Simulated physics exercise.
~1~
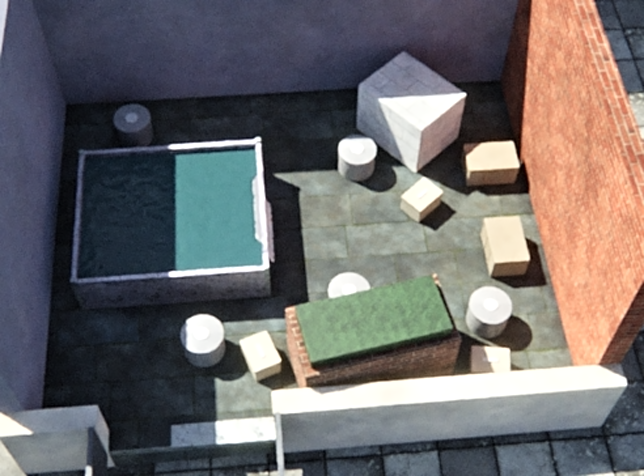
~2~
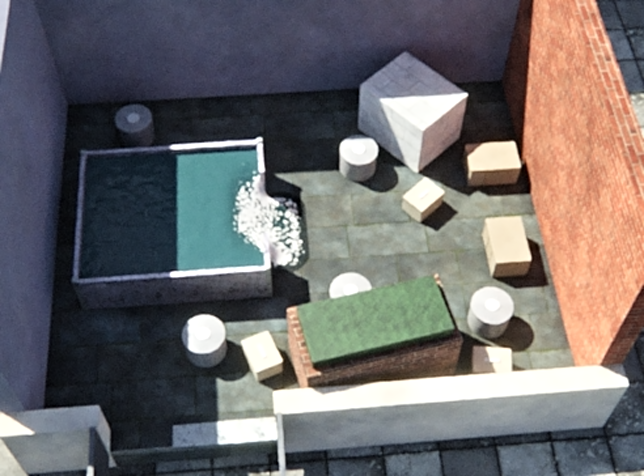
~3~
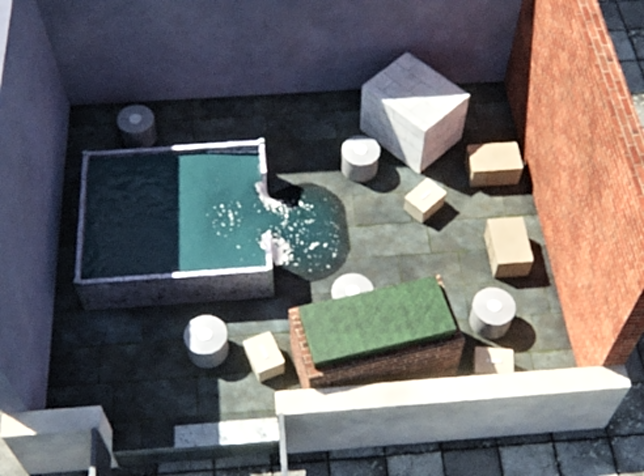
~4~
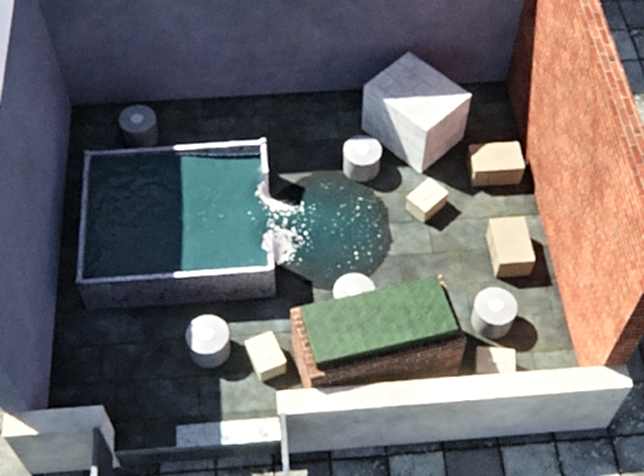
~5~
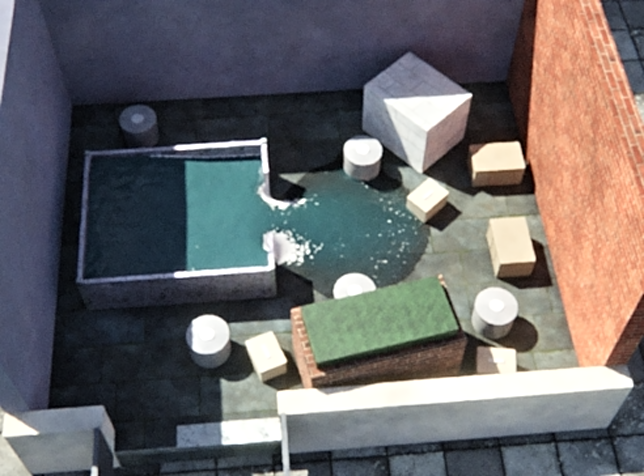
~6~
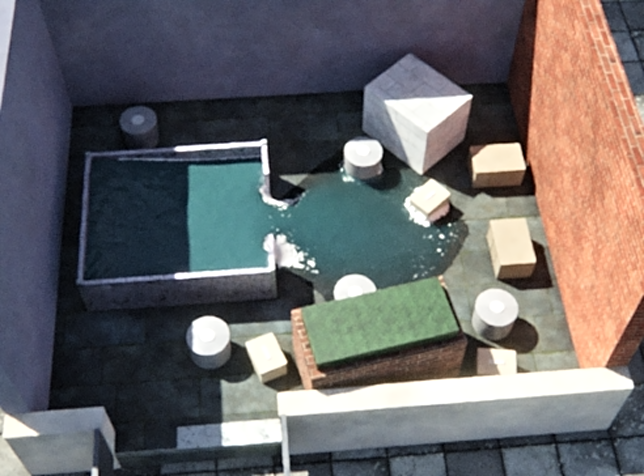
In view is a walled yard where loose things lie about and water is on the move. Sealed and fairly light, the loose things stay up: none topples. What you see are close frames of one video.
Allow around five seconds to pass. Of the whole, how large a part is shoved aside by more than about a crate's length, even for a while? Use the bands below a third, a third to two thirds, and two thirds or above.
It falls a third to two thirds.
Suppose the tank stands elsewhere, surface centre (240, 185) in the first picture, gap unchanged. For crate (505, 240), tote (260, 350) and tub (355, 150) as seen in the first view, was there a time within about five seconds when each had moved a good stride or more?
Result per object - went far, stayed close, went far.
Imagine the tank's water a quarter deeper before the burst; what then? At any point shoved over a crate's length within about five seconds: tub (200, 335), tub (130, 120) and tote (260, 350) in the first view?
Per item, in order: Missed the mark; missed the mark; missed the mark.
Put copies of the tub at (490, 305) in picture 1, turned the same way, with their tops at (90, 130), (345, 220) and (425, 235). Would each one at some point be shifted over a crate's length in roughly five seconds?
Each in turn: Stays in place, pushed clear, pushed clear.
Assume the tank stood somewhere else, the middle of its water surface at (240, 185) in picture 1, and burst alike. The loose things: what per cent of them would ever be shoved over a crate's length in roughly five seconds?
Near 50 in a hundred.
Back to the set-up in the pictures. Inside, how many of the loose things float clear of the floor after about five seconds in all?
The tally stands at 5.
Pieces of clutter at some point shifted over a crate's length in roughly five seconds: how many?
Number: 6.
A moment on, 1 of 10 are well off their spots; 0 afloat.
Next, 3 of 10 are well off their spots; 3 afloat.
Later, 3 of 10 are well off their spots; 5 afloat.
In the end, 5 of 10 are well off their spots, and 6 have been at some point; 5 afloat.
